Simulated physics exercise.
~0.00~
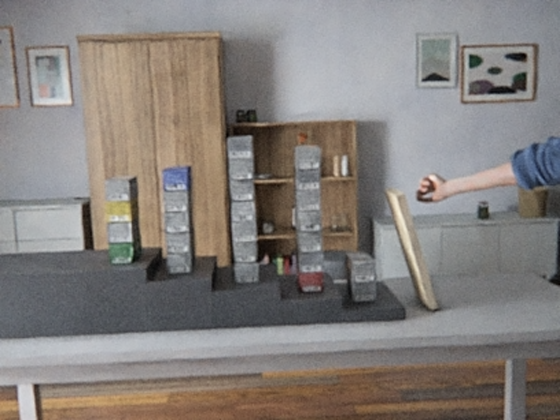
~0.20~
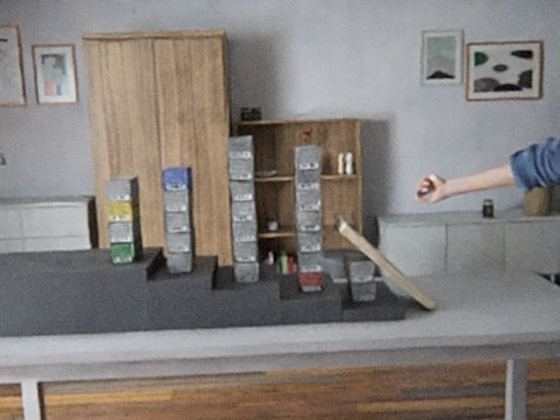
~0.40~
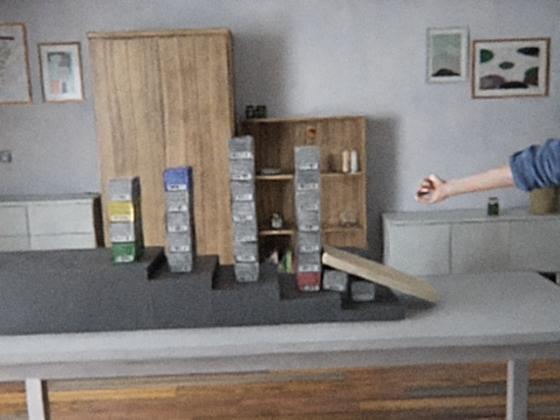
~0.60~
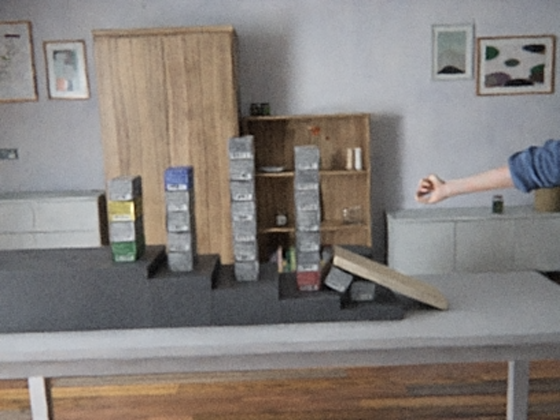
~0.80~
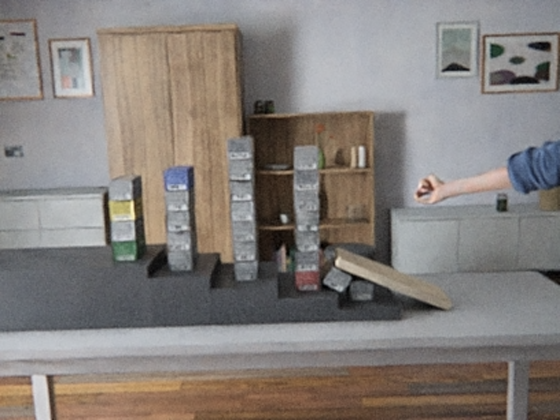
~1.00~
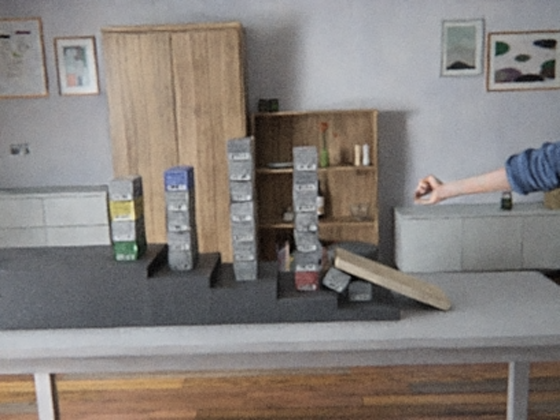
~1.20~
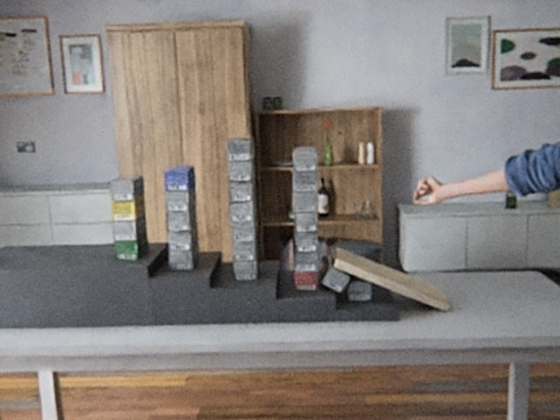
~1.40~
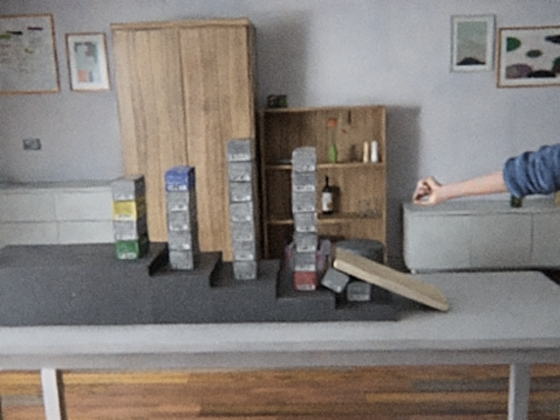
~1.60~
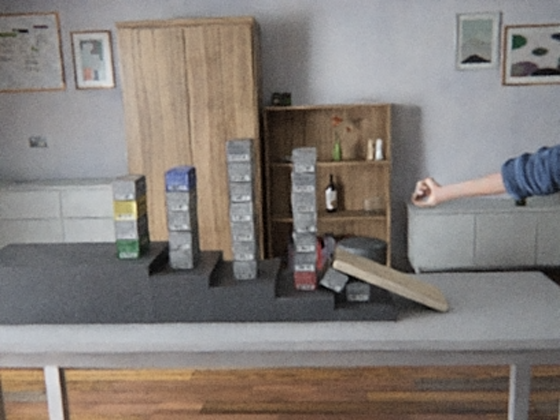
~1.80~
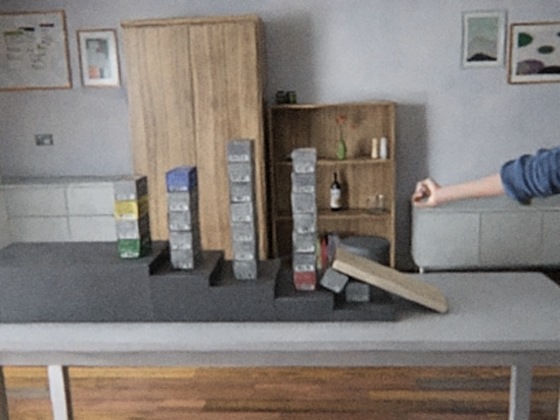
A hand tipping a wooden board leftward onto a short stack of grey packets, the taller columns on dark steps staying upright.
